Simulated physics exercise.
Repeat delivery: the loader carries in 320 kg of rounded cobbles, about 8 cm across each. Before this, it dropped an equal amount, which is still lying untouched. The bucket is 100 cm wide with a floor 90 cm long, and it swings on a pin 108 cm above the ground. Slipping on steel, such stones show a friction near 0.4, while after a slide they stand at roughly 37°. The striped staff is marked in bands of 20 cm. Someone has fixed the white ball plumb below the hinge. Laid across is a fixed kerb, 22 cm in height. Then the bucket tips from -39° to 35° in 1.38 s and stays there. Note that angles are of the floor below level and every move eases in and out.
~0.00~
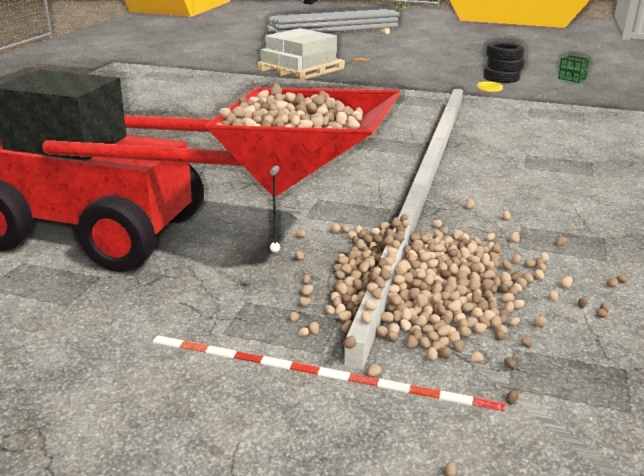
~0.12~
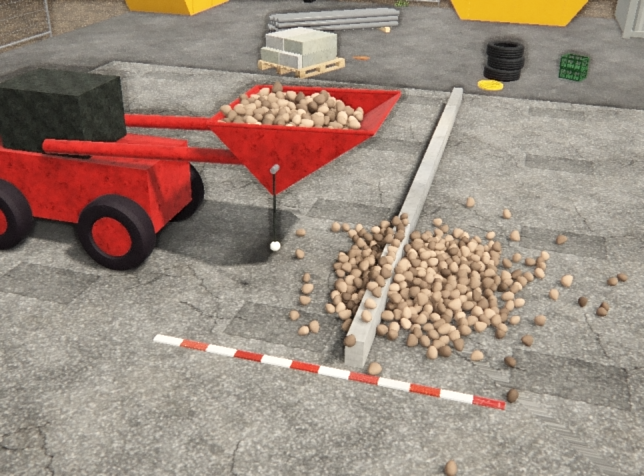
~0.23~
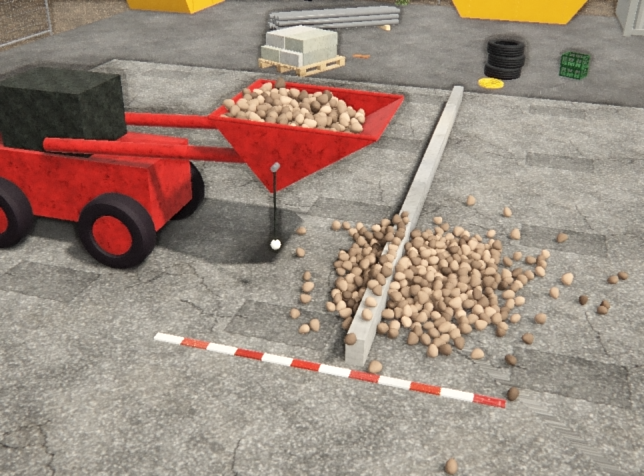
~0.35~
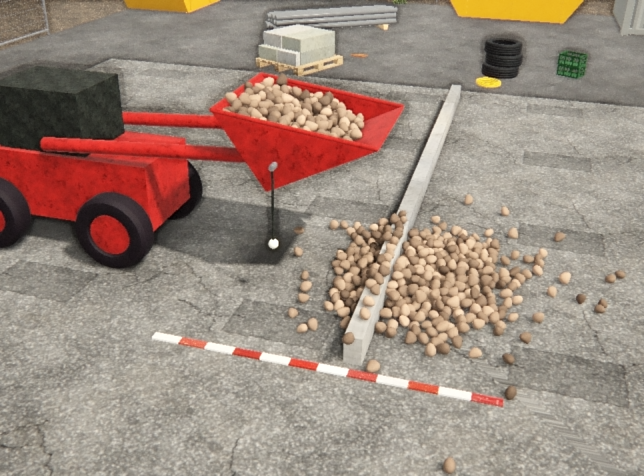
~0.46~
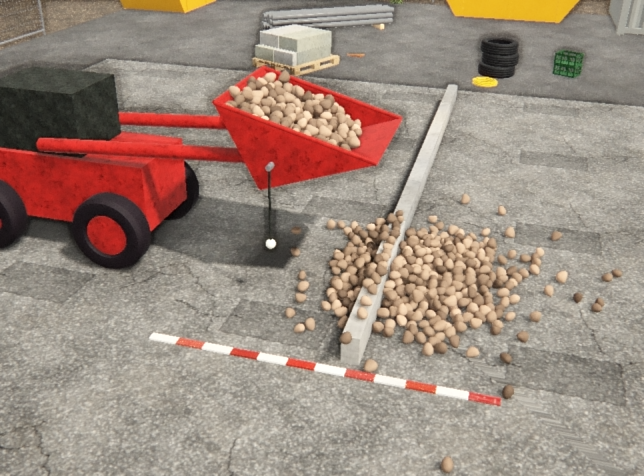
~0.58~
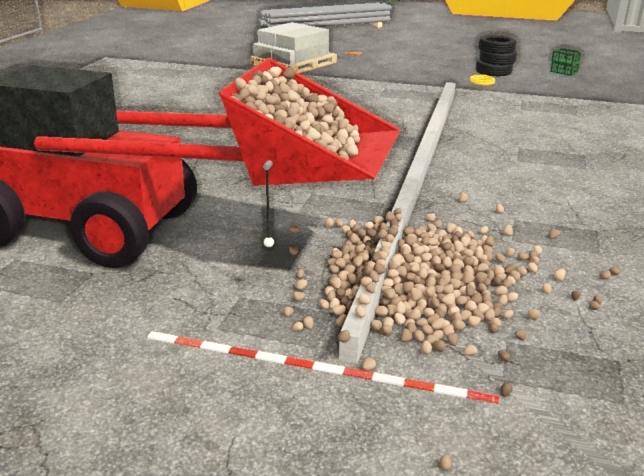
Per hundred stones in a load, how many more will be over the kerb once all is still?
68.
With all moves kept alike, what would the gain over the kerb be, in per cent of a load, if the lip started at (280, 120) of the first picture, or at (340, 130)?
Near 0 per cent from the first place, 25 from the second.
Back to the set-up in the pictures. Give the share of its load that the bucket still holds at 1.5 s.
Some 55 percent, roughly.
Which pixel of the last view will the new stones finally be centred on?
The middle lies near (410, 267) in the last picture.
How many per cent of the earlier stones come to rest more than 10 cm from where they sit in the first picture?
Around 5 in a hundred.
After 1.0 s the floor is at 23°; in per cent of one load, 100 in the bucket, 27 on this side of the kerb, 73 over the kerb; the foremost stones are at (593, 290).
After 1.5 s the floor is at 35°; in per cent of one load, 55 in the bucket, 58 on this side of the kerb, 87 over the kerb; the foremost stones are at (593, 290).
After 1.8 s the floor is at 35°; in per cent of one load, 12 in the bucket, 67 on this side of the kerb, 121 over the kerb; the foremost stones are at (593, 290).
After 4.4 s the floor is at 35°; in per cent of one load, 0 in the bucket, 60 on this side of the kerb, 140 over the kerb; the foremost stones are at (595, 301). Net gain over the kerb, 68.
